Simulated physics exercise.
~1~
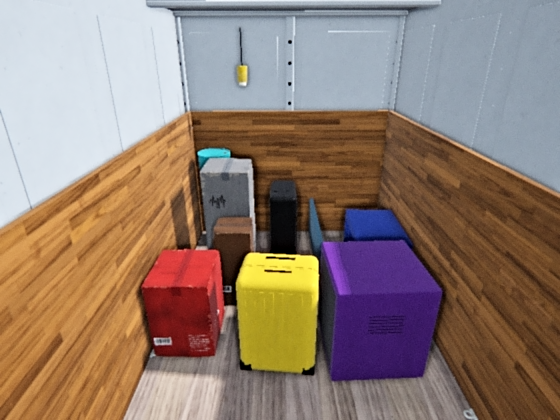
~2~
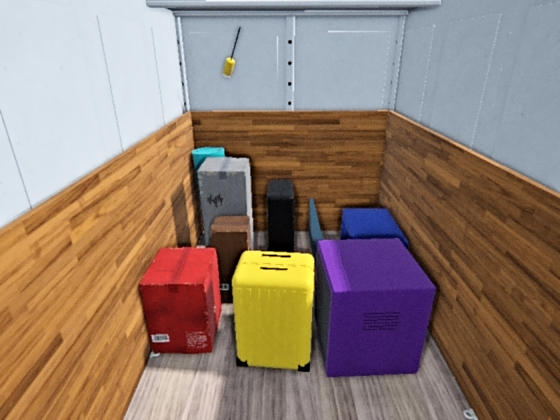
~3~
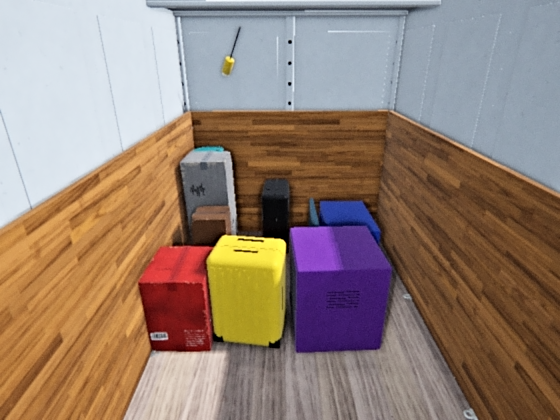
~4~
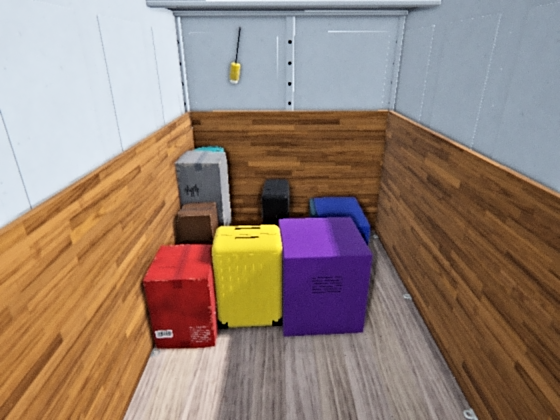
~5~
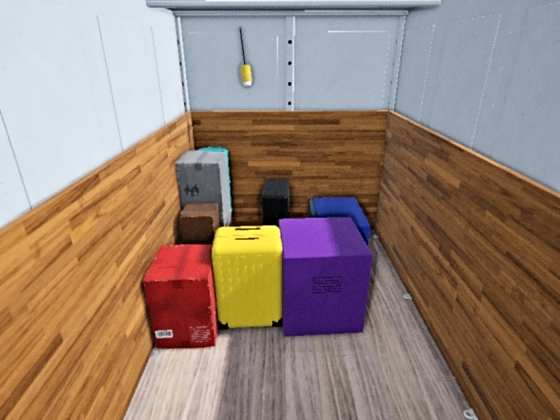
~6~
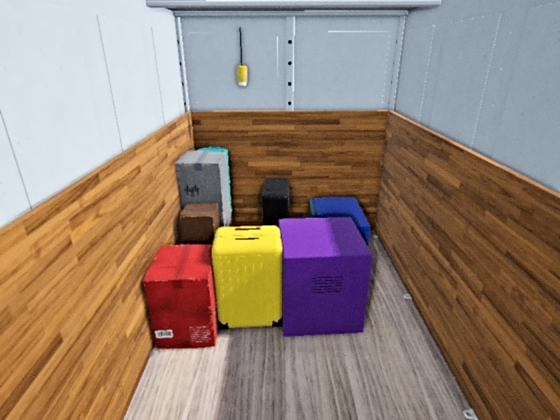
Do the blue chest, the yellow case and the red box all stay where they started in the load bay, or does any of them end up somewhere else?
Not all of them stay, as the blue chest and the yellow case both end up away from where they started. The red box keeps its place.
In the load bay of a van, with wooden boards along its lower walls, boxes and cases stand on the floor while a small yellow-handled tool hangs at the far end. The tool swings to a slant and the load starts to edge left. Then the purple appliance and the yellow case slide left and away from the viewer, while the blue chest, brown box and grey box also shift left. The purple appliance slides a little farther, closing up beside the yellow case. At last everything rests upright, with the red box still at the front left.
